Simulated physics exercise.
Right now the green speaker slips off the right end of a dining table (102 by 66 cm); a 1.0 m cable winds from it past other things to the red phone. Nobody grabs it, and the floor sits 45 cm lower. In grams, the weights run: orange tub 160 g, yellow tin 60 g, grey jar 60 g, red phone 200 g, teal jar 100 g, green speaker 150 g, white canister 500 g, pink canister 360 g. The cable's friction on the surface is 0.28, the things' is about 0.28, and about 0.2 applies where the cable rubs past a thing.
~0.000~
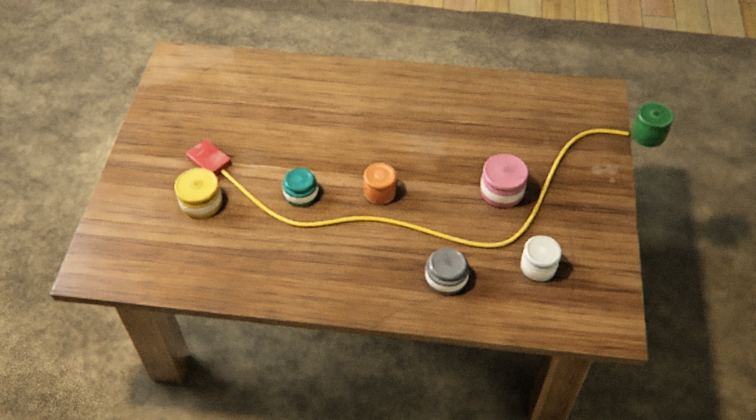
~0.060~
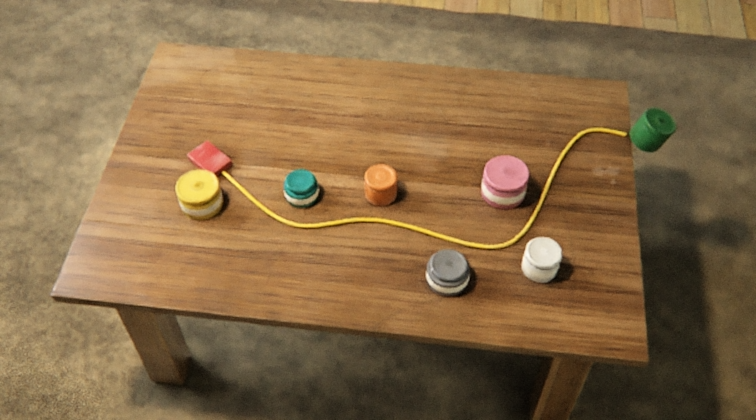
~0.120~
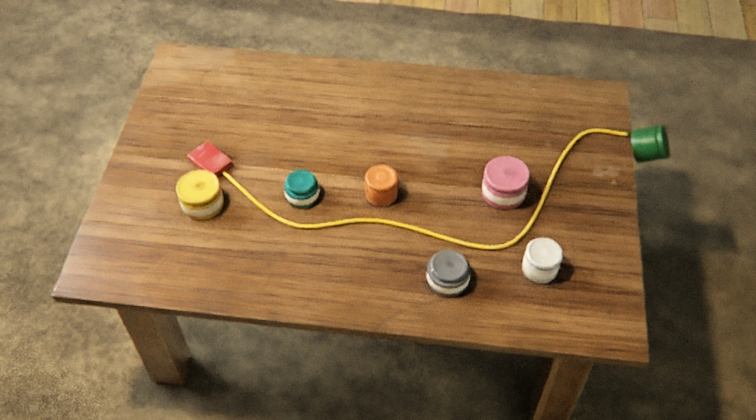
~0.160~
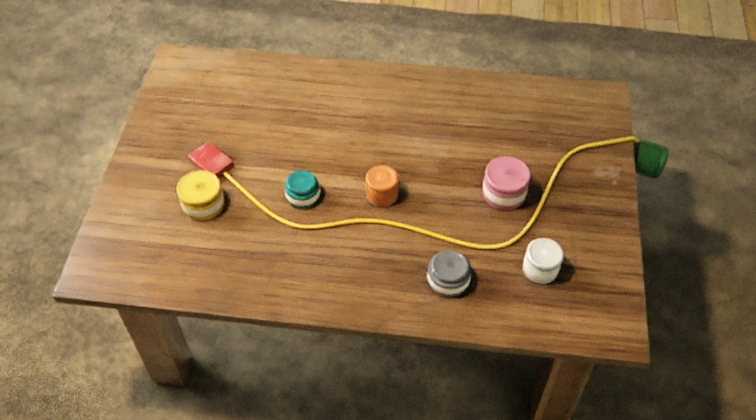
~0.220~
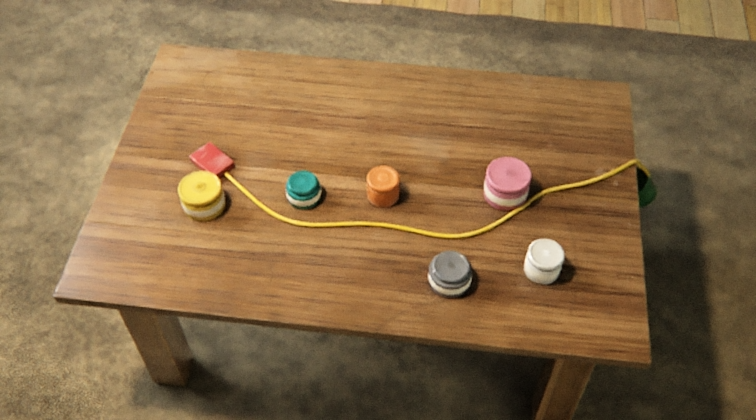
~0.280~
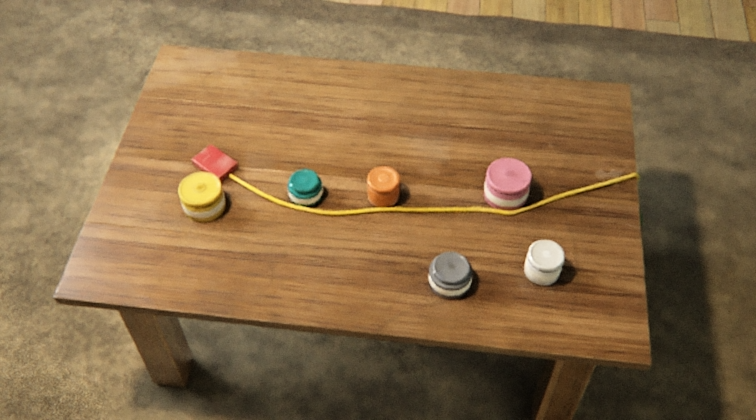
In this clip, a green speaker tied to a yellow cable drops past the right edge of a wooden table and out of sight, drawing the cable straighter across the tabletop, while the red phone at its left end shifts slightly.
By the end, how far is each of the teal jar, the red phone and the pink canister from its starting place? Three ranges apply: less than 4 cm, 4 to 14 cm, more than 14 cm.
At the end, the teal jar is left a fair distance from its place. The red phone is left far from its place. The pink canister is left almost in its place.
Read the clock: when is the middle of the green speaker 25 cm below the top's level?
Answer: 0.34 s on the clock.
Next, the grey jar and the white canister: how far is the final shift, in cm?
Grey jar roughly 0 cm, white canister roughly 0 cm.
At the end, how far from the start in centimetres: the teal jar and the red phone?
Teal jar ~ 10 cm, red phone ~ 20 cm.
After 0.5 s, the cable's tail end at (290, 190); red phone 13 cm off its start, teal jar 9 cm off its start, green speaker over the edge.
After 0.7 s, the cable's tail end at (329, 203); red phone 21 cm off its start, teal jar 9 cm off its start, green speaker over the edge.
After 1.0 s, the cable's tail end at (329, 203); red phone 21 cm off its start at (308, 194), teal jar 9 cm off its start at (323, 148), green speaker over the edge.
After 1.2 s, the cable's tail end at (329, 203); red phone 21 cm off its start, teal jar 9 cm off its start, green speaker over the edge.
After 2.4 s, the cable's tail end at (329, 203); red phone 21 cm off its start at (308, 194), teal jar 9 cm off its start at (323, 148), pink canister 0 cm off its start at (509, 174), green speaker over the edge.
